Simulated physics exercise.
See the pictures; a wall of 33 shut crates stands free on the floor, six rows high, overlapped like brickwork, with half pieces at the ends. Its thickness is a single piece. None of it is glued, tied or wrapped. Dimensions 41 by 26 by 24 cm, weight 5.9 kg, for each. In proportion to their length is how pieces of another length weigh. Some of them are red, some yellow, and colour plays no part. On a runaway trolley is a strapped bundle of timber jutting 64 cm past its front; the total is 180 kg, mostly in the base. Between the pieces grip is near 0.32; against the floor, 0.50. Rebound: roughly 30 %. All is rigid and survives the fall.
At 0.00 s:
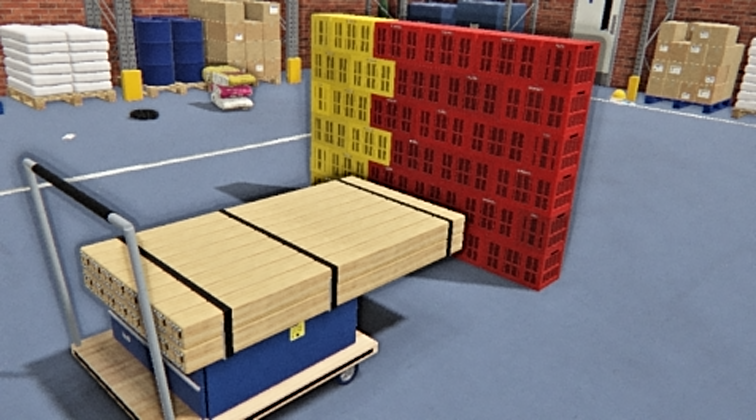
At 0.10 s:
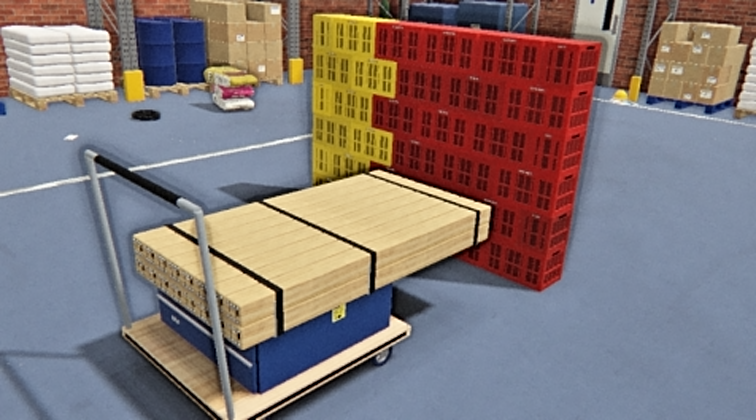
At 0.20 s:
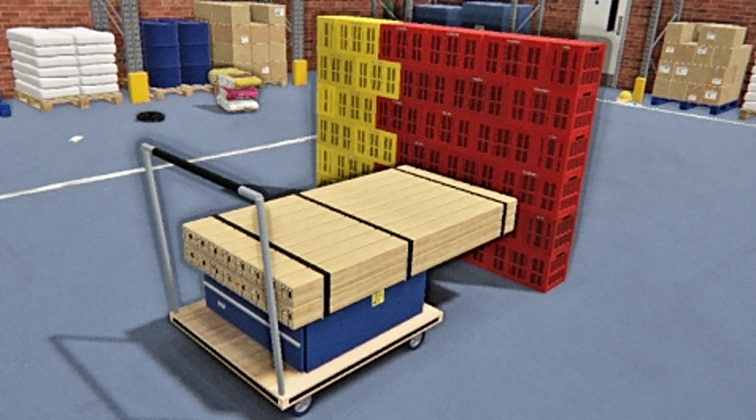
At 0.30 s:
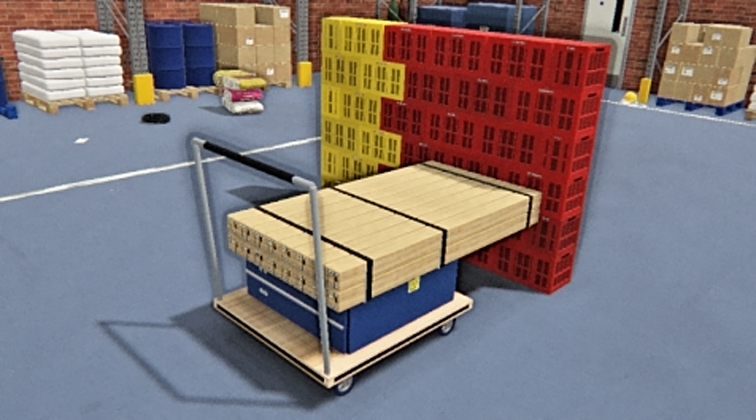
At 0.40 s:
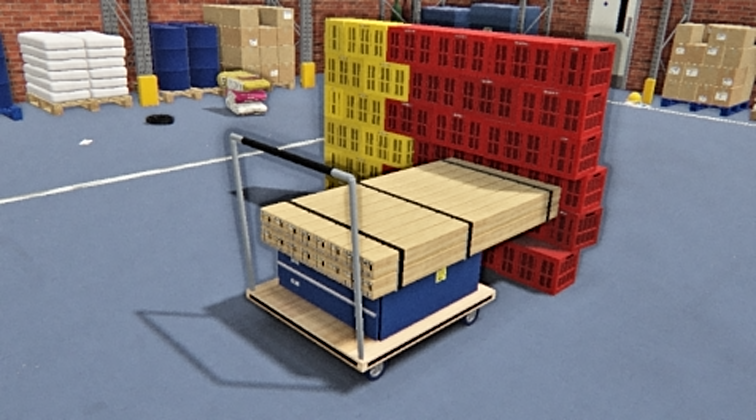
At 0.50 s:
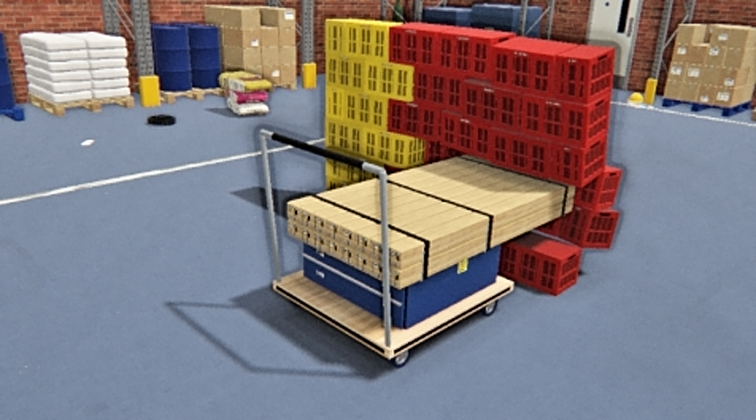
A freestanding wall of red and yellow crates, yellow at the left, stands on the blue-grey floor of a brick-walled warehouse, seen from slightly above. A flatbed trolley carrying strapped timber on a blue box rolls rightward and away from the lower left, while the camera pans a little. The timber's far end pushes into the wall, shoving lower red crates out of line as upper ones shift and tilt slightly.
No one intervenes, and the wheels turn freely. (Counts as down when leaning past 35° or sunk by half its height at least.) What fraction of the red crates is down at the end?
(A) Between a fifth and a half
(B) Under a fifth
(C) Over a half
Answer: C.
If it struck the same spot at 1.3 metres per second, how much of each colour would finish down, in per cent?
Yellow 0%, red 80%.
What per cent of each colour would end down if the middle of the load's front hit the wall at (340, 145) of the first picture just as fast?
For yellow it's 80 per cent, for red 10 per cent.
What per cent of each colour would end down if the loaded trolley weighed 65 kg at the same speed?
Yellow 20, red 80 %.
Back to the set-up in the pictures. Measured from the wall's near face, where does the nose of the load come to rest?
Looks like around 140 cm beyond, give or take.
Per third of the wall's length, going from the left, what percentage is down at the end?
The left third ends at 0 per cent, the middle at 70 per cent and the right at 80 per cent.
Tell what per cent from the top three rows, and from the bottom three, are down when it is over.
From above it's 50%, from below it's 40%.
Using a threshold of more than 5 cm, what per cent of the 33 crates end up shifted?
Answer: 65 %.
Around 0.72 s, load 62 cm past the wall's line, still rolling; 8 of the 21 red crates down (8 of 33 in all colours); top red crate tipped 6°.
Around 1.08 s, load 1.00 m past the wall's line, still rolling; 11 of the 21 red crates down (11 of 33 in all colours); top red crate tipped 10°; top yellow crate displaced 19 mm.
Around 1.92 s, load 1.35 m past the wall's line, still rolling; 15 of the 21 red crates down (15 of 33 in all colours); top red crate tipped 48°, 20 cm lower; top yellow crate displaced 30 mm.
Finally (3.2 s), load 1.39 m past the wall's line, stopped; 15 of the 21 red crates down (15 of 33 in all colours); top red crate on its side; top yellow crate displaced 30 mm. That is 71 per cent. Seen by the last camera, middles, top red crate near (481, 156), top yellow crate near (345, 37).
